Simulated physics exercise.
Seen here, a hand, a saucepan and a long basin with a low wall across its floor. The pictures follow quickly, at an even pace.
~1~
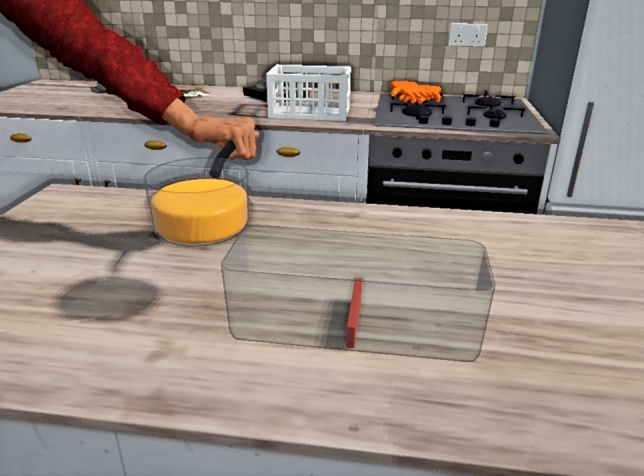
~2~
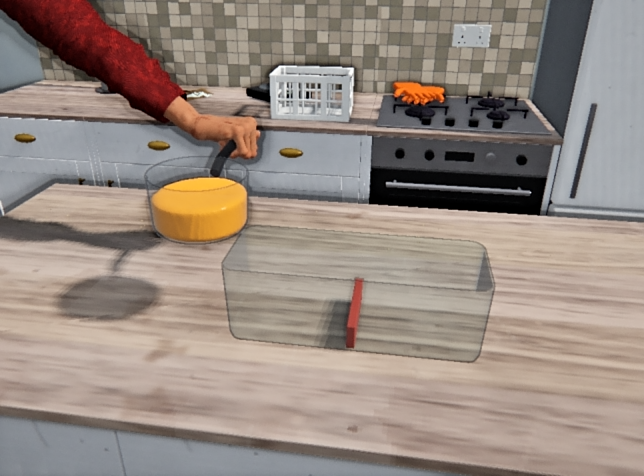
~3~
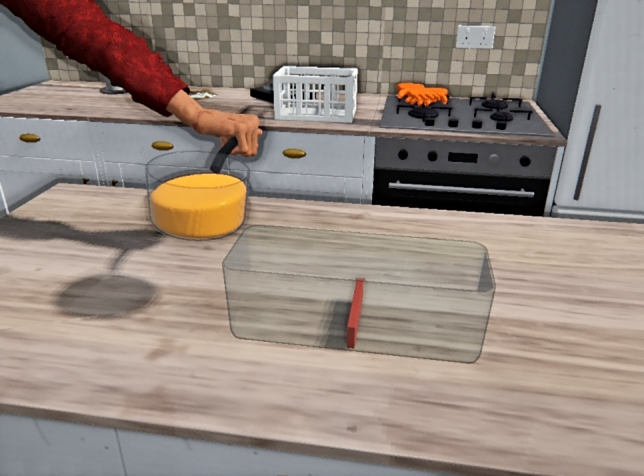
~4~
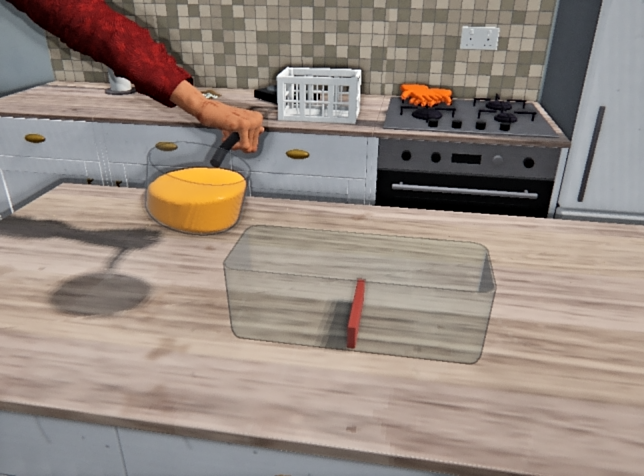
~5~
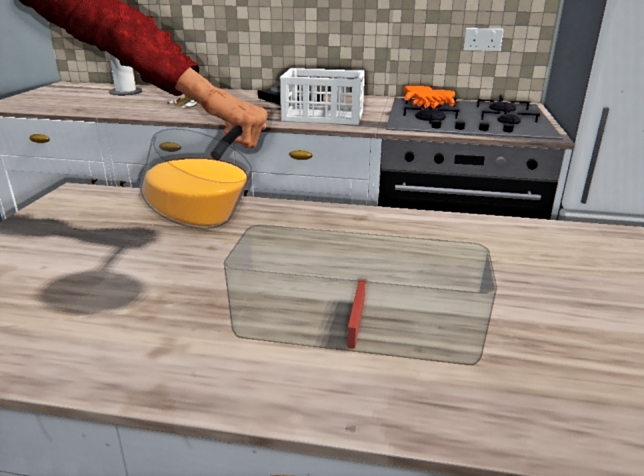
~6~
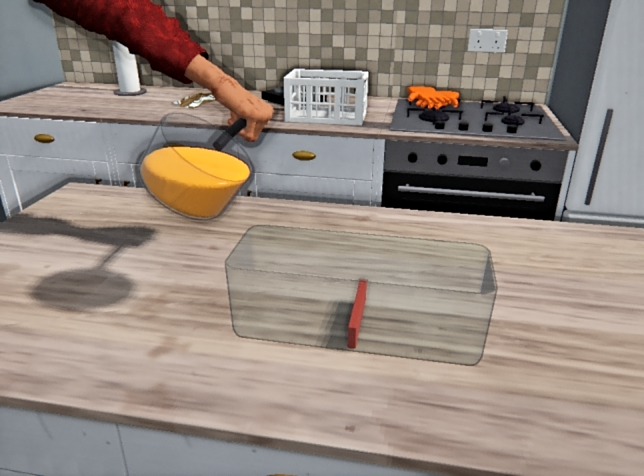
To begin with, a red-sleeved arm holds a see-through saucepan of orange-yellow juice almost level, up and to the left of a clear long basin with a low red wall across its floor. The hand then tilts the pan clearly rightward, raising its left side, while the basin stays still.
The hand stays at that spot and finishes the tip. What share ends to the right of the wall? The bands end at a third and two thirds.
It comes to under a third.
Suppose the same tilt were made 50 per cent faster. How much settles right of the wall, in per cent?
It comes to 15 per cent or so.
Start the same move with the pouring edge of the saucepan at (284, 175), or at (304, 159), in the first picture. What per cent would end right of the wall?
Roughly 65 per cent, and 85 per cent.
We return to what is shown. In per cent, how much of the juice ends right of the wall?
Close to 10 per cent.
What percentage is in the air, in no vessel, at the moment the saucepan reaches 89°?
Close to 45 per cent.
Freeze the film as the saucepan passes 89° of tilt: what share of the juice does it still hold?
About 50 per cent.
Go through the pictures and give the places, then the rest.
It leans 0°; its right rim is at (245, 178); the juice meets the walls at (156, 191) and (245, 197); the long basin's rim runs from (233, 246) to (489, 266); the wall's top is at (355, 302), in the first frame.
It leans 2°; its right rim is at (246, 178); the juice meets the walls at (157, 190) and (246, 195), in the second frame.
It leans 6°; its right rim is at (247, 178); the juice meets the walls at (156, 187) and (245, 190), in the third frame.
It leans 14°; its right rim is at (248, 178); the juice meets the walls at (154, 180) and (245, 185), in the fourth frame.
It leans 24°; its right rim is at (248, 178); the juice meets the walls at (152, 168) and (246, 179), in the fifth frame.
It leans 35°; its right rim is at (249, 178); the juice meets the walls at (148, 153) and (248, 173), in the sixth frame.
A moment on, the tilt is 89° and 48 per cent is still to pour, 7 is left of the wall and 0 right of it.
Next, the tilt is 102° and 9 per cent is still to pour, 72 is left of the wall and 2 right of it.
Then the tilt is 102° and 1 per cent is still to pour, 87 is left of the wall and 7 right of it.
Later the tilt is 102° and 0 per cent is still to pour, 87 is left of the wall and 10 right of it.
Finally, 87 per cent lies left of the wall, 11 right of it and 2 outside.
